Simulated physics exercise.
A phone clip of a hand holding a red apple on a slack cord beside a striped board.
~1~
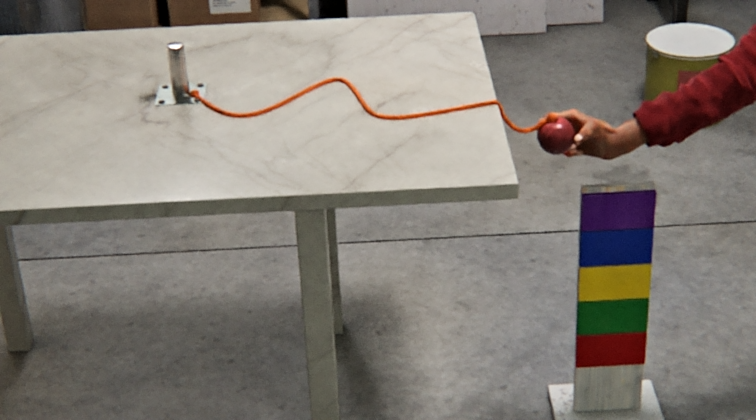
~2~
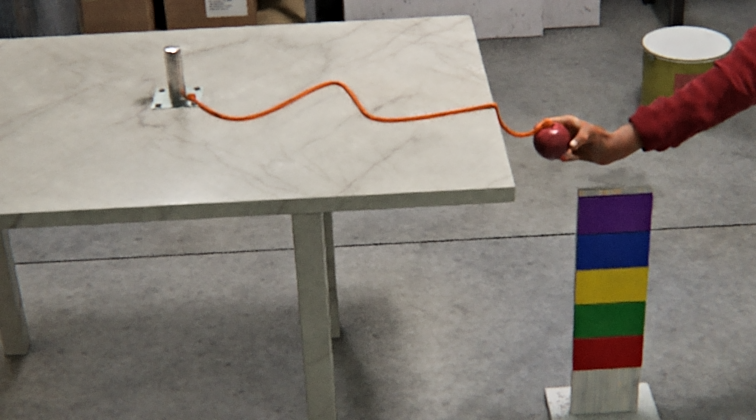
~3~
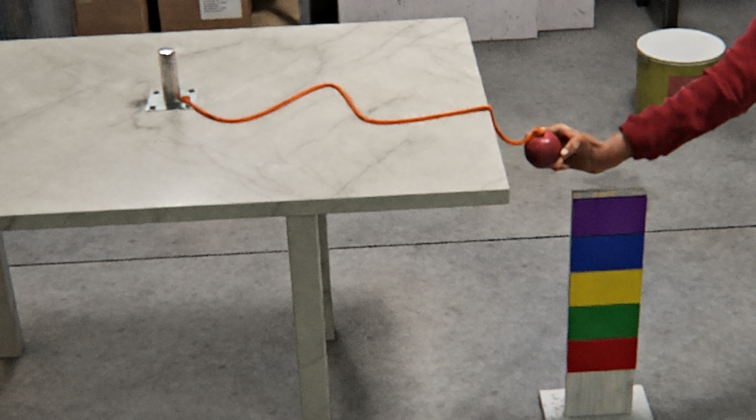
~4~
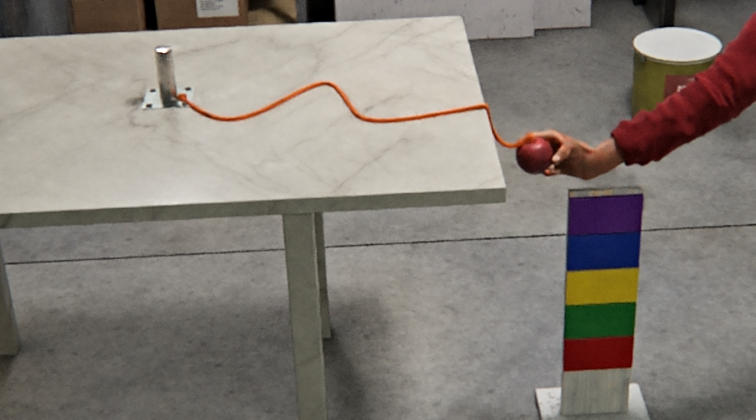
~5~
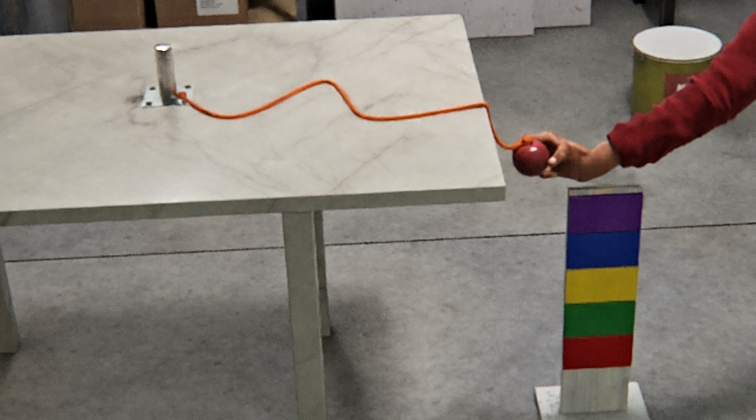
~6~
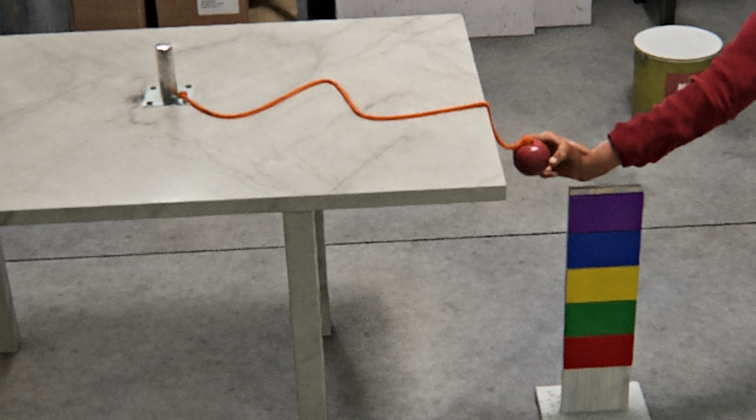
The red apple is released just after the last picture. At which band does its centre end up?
Its centre hangs level with the yellow band.
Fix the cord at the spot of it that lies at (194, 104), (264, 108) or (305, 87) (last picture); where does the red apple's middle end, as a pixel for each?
About (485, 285), (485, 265) and (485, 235).
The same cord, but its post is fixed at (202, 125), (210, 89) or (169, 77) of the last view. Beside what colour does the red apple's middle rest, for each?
Try by try: Green; green; yellow.
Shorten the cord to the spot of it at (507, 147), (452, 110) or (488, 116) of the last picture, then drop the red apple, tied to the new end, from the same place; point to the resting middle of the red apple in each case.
In that order: (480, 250), (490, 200) and (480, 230).
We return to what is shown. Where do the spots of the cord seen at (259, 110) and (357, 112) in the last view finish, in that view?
The first at (293, 94), the second at (469, 94).
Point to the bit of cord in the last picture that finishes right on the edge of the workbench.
Near (364, 116).
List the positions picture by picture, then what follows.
In the first frame, red apple (556, 136); purple (619, 212); blue (617, 248); yellow (615, 284); green (613, 318); red (611, 351).
In the second frame, red apple (552, 141); cord through (211, 112) (283, 105) (348, 89) (385, 120) (473, 109).
In the third frame, red apple (542, 150).
In the fourth frame, red apple (534, 156); cord through (202, 112) (274, 106) (339, 90) (376, 121) (464, 110).
In the fifth frame, red apple (531, 158).
In the sixth frame, red apple (531, 158); cord through (202, 110) (274, 103) (339, 88) (377, 119) (464, 108).
Early on, apple near (527, 274); level with yellow.
Midway, apple near (461, 277); level with yellow.
Near the end, apple near (490, 285); level with yellow.
Finally, apple near (484, 286); level with yellow. Its middle rests at the yellow band.
